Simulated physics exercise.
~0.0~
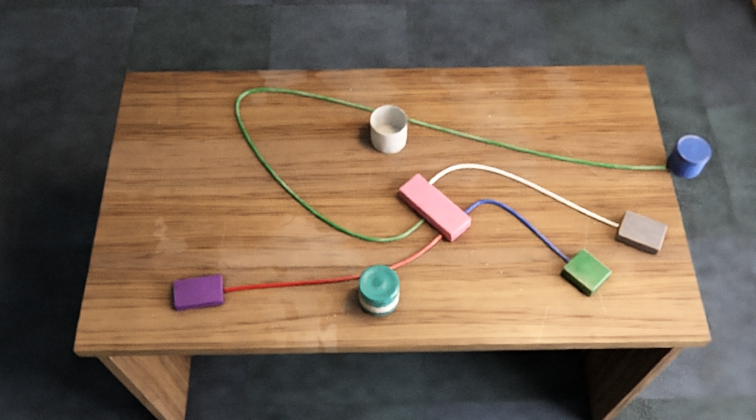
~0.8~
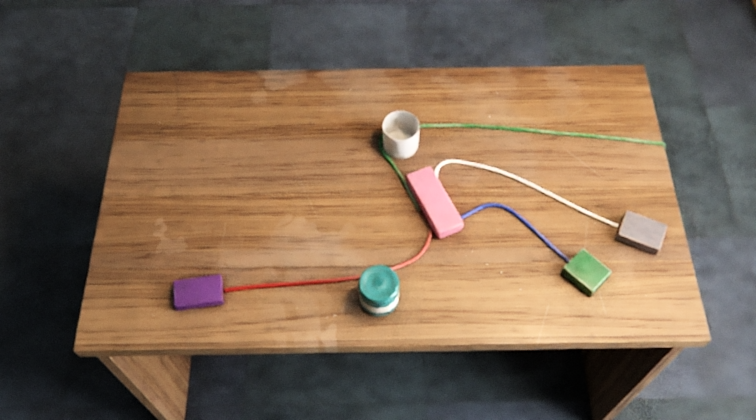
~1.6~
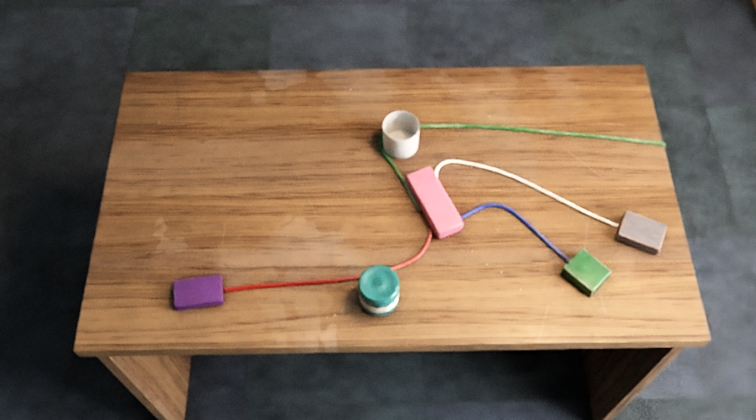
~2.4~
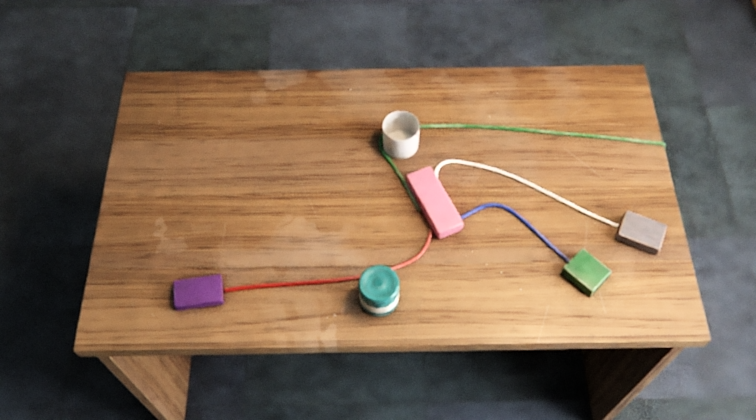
A blue cylinder hangs at the right edge of a wooden desk, tied by a long, looping green cable to a pink block near the middle. Coloured cords also link the block to a purple box, a green box and a grey box, while a white cup and a teal tin stand nearby. The cylinder drops out of sight, and the green cable pulls tight around the cup. The cup shifts slightly right and the pink block turns a little more upright. Everything then stays still, with the cable still stretching over the right edge.
